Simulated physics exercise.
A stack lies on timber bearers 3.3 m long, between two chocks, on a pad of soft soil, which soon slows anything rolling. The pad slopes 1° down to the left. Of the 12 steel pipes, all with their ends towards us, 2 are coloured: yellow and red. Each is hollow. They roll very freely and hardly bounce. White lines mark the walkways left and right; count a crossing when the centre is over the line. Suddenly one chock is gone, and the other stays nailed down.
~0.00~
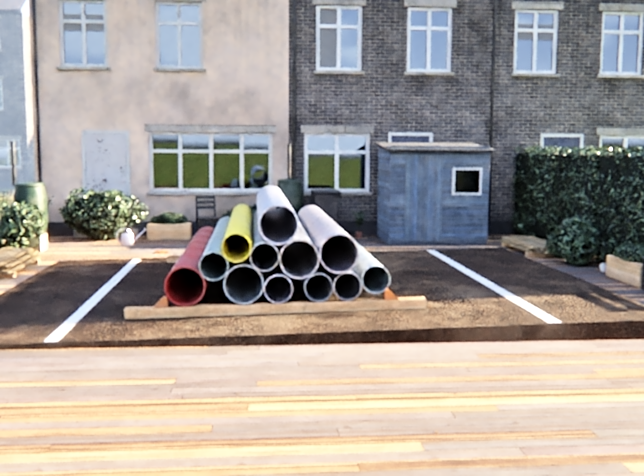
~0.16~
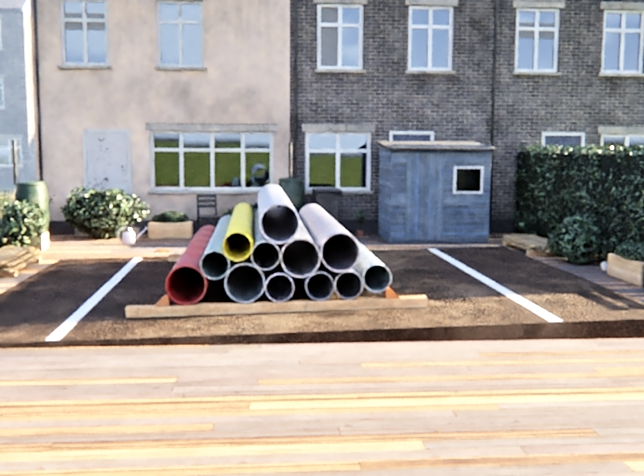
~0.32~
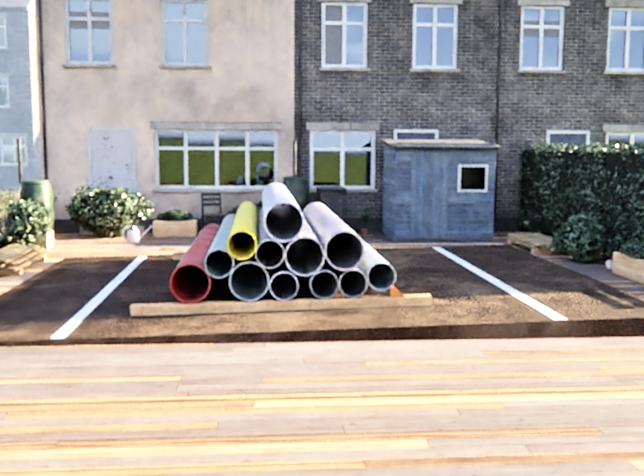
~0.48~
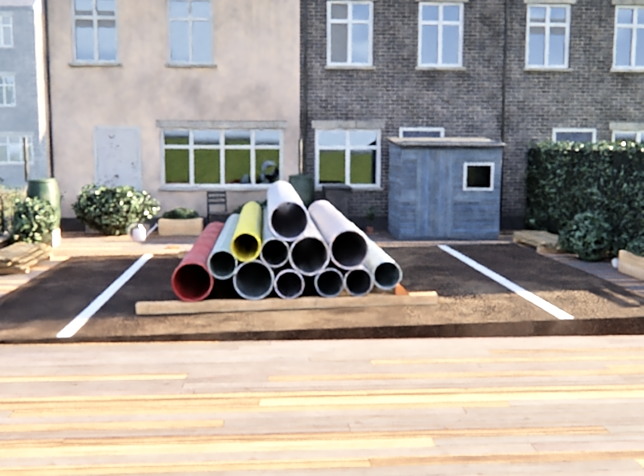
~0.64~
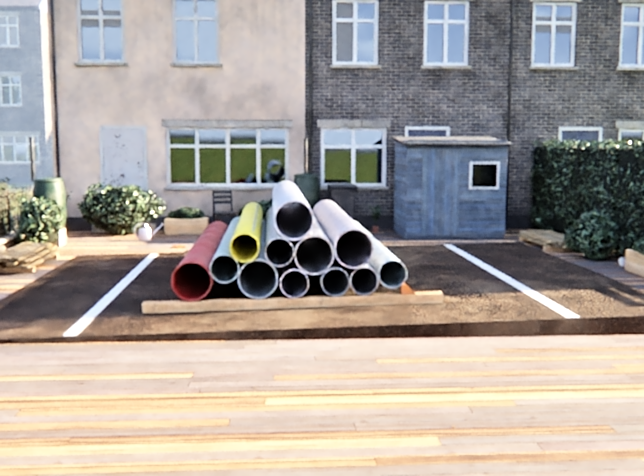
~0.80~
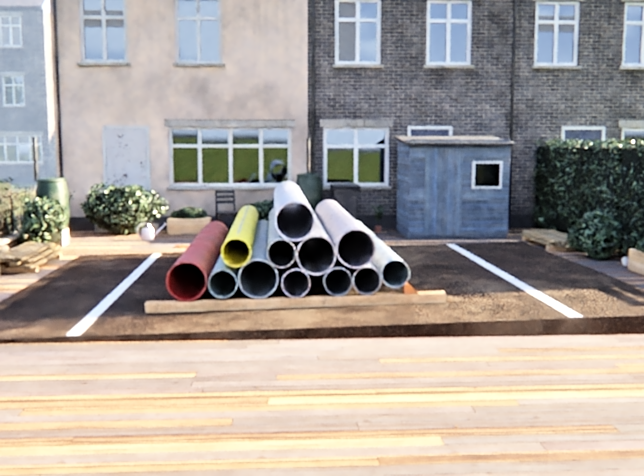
Stacked pipes resting on a timber before terraced houses, the left wedge vanishing, then the yellow pipe shifting slightly left and down.
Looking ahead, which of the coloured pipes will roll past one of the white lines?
The yellow one crosses a line; the red one rolls past a line.
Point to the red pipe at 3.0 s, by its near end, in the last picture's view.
Near (25, 298).
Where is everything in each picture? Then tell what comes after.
Yellow at (236, 248), red at (185, 287); both chocks in; lines at (72, 321) and (525, 305); the pad slopes 1° down to the left; 6 of the 12 form the bottom row, in the first picture.
Yellow at (238, 246), red at (186, 286), in the second picture.
Yellow at (242, 245), red at (190, 284); left chock gone, in the third picture.
Yellow at (246, 246), red at (192, 282), in the fourth picture.
Yellow at (245, 247), red at (192, 282), in the fifth picture.
Yellow at (236, 252), red at (186, 282); lines at (93, 315) and (546, 299), in the sixth picture.
After 1.8 s, yellow is on the bearers, 15 cm from the bearers' left end, rolling left; red is off the bearers, 30 cm short of the left line, rolling left; 0 past a line.
After 3.0 s, yellow is past the left line; red is past the left line; 2 past a line.
At the end (10.9 s), yellow is past the left line; red is past the left line; 5 past a line.
